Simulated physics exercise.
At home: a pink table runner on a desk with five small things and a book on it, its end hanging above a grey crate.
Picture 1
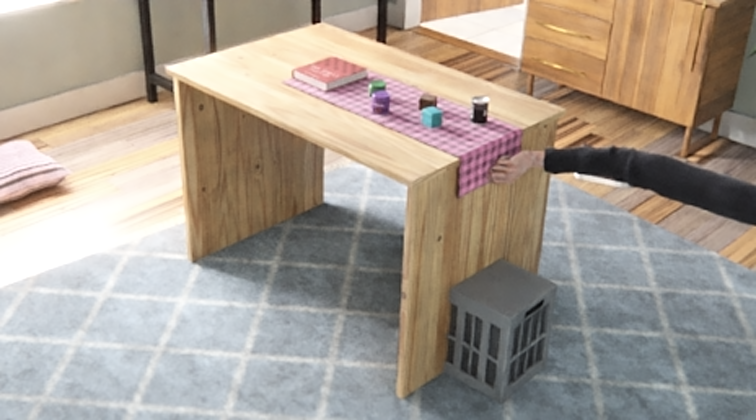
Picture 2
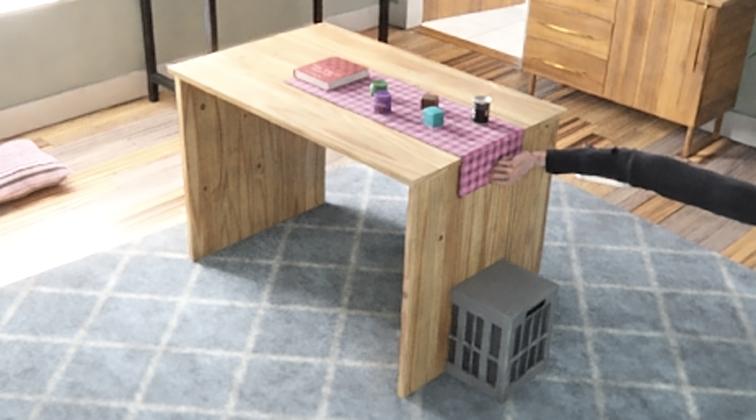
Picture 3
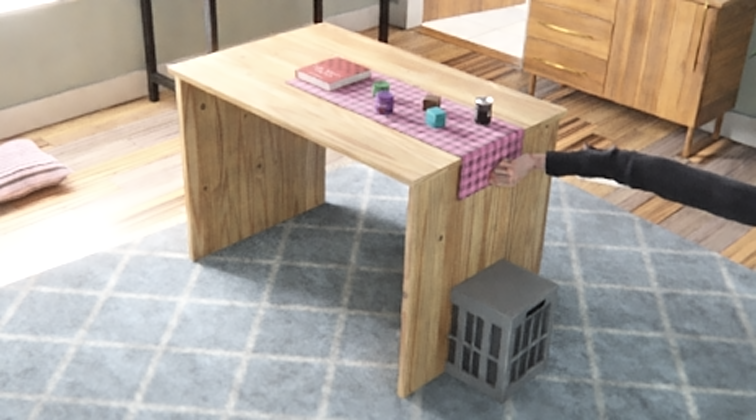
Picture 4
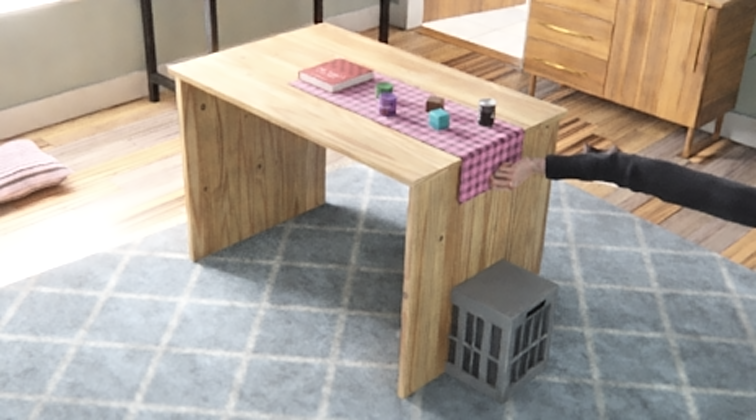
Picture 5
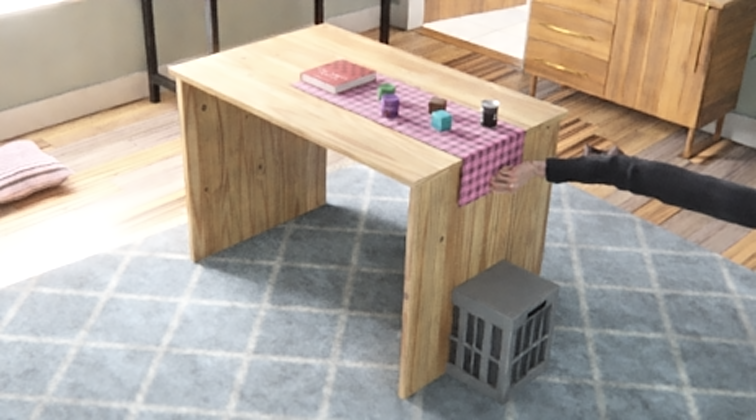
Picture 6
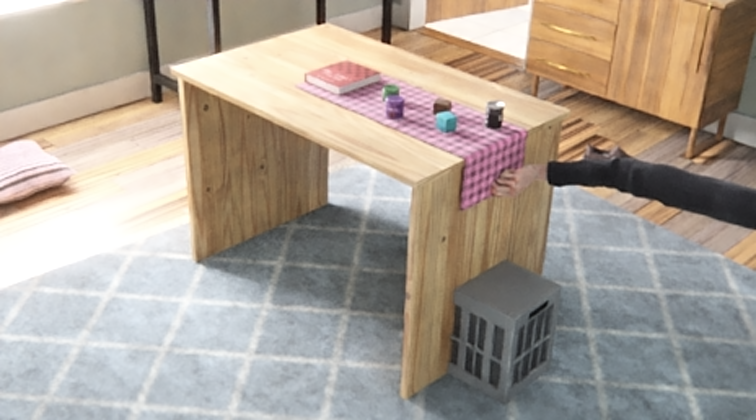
On a wooden desk, a hand slowly pulls a pink checked runner carrying small objects and a book slightly right.
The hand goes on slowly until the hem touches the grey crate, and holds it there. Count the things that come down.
The desk loses three.
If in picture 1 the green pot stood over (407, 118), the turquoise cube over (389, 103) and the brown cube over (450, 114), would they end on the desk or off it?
The green pot tumbles off; the turquoise cube holds on; the brown cube goes over.
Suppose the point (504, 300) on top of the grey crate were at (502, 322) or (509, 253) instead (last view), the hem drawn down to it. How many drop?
Over the edge go 4 and 1.
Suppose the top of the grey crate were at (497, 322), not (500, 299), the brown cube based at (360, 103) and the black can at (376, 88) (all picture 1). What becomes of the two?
The brown cube keeps its place on top, the black can does not fall.
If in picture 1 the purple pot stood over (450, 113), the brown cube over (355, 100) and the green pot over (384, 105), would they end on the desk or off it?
The purple pot tumbles off; the brown cube stays on; the green pot keeps its place on top.
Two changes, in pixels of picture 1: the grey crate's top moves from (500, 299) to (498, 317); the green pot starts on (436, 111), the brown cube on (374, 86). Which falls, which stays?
The green pot comes down, the brown cube does not fall.
Soon after, hem near (489, 247); black can and turquoise cube gone.
After that, hem on the crate; black can, turquoise cube and brown cube gone.
In the end, hem on the crate; black can, turquoise cube and brown cube gone. The count of fallen things is three.
